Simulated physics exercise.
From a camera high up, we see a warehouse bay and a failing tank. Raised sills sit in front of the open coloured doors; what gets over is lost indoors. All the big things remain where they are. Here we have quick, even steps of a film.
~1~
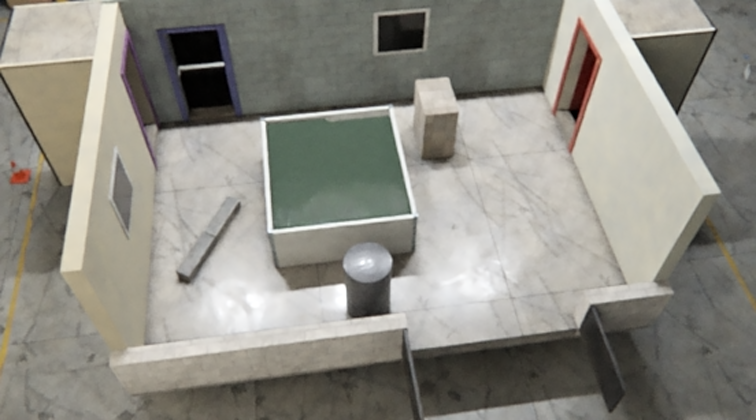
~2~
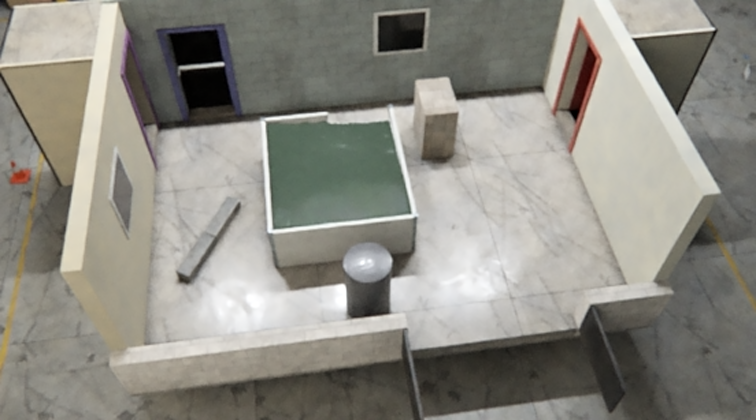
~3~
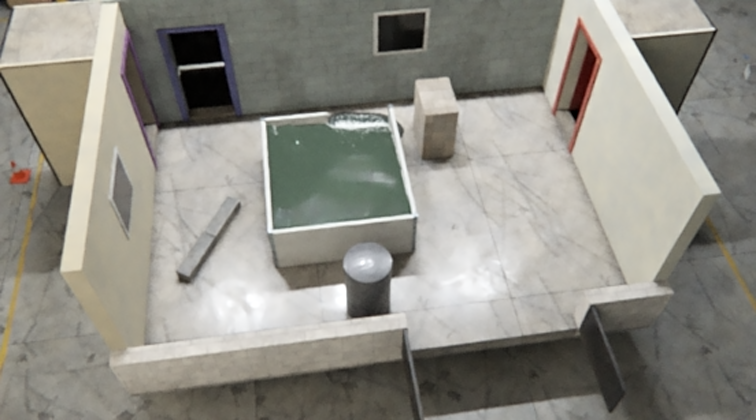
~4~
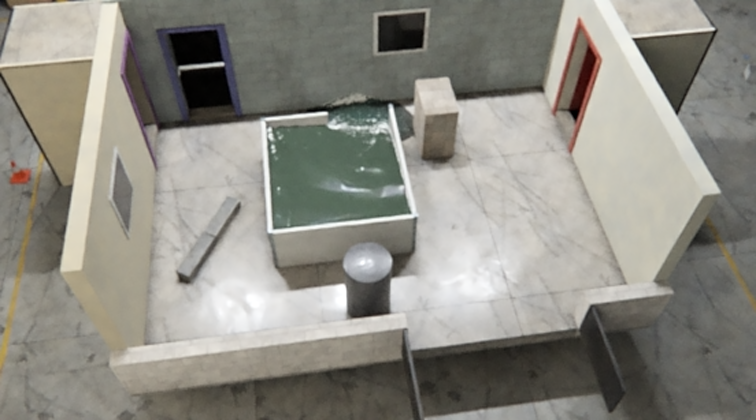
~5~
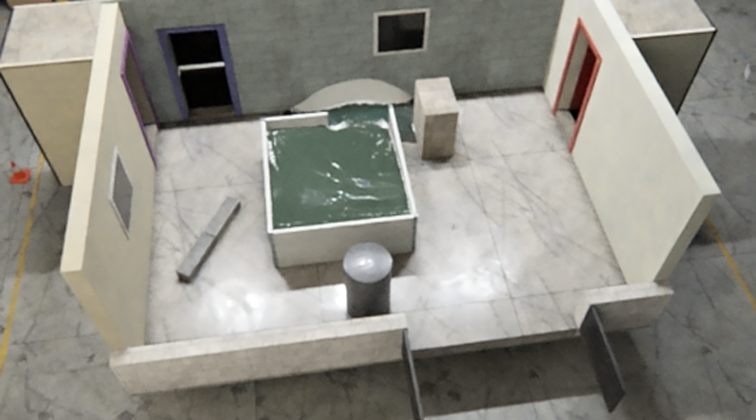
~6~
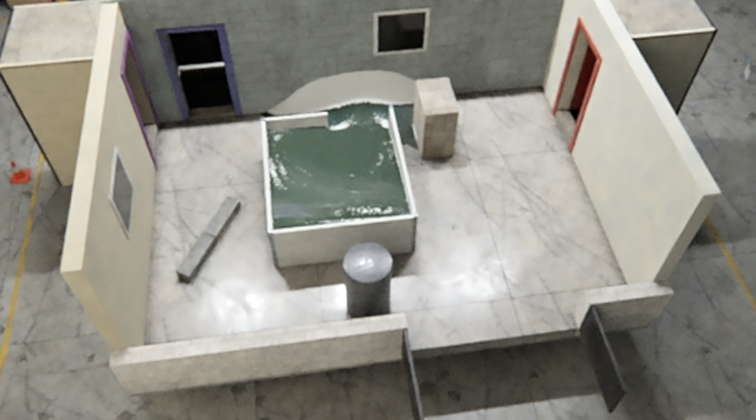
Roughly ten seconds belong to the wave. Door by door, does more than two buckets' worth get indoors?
Result: The red door will let through over two buckets; the blue door will let through over two buckets; the purple door will let through over two buckets.
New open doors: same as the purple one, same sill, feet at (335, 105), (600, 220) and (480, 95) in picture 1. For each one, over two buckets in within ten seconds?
Above, below, below.
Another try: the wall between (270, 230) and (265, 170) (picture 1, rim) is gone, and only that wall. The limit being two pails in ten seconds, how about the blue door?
In brief, the blue door exceeds the mark.
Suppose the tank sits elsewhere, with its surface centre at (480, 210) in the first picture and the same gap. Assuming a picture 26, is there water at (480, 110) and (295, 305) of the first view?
Taking both places in turn, they end up inundated and unaffected.
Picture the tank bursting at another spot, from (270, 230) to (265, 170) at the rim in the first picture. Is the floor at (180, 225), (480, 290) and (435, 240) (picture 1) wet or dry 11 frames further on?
Going through them, the first would be submerged, the next still bare and the last still bare.
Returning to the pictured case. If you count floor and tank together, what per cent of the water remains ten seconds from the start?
I'd say around 74 per cent.
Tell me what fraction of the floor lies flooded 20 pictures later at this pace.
Roughly 55 %.
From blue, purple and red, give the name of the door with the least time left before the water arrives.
Going by the pictures, it would be the one in blue.
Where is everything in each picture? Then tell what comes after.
Still water in the open tank at (335, 168), in the first frame.
Water pours out on the open tank's far side and has run to a hidden place, in the second frame.
The front is at a hidden place, out from the gap on the open tank's far side, in the third frame.
Water pours out on the open tank's far side and has run to (315, 109), in the fourth frame.
Water pours out on the open tank's far side and has run to a hidden place, in the fifth frame.
The front is at a hidden place, out from the gap on the open tank's far side, in the sixth frame.
A moment on, water covers 20 % of the floor; the red door not reached, the blue door wet at the sill, nothing in, the purple door not reached.
Next, water covers 35 % of the floor; the red door under two buckets in, the blue door wet at the sill, nothing in, the purple door under two buckets in.
Then, water covers 55 % of the floor; the red door far over two buckets in, the blue door wet at the sill, nothing in, the purple door far over two buckets in.
Later, water covers 90 % of the floor; the red door far over two buckets in, the blue door under two buckets in, the purple door far over two buckets in.
In the end, water covers 100 % of the floor; the red door far over two buckets in, the blue door over two buckets in, the purple door far over two buckets in.
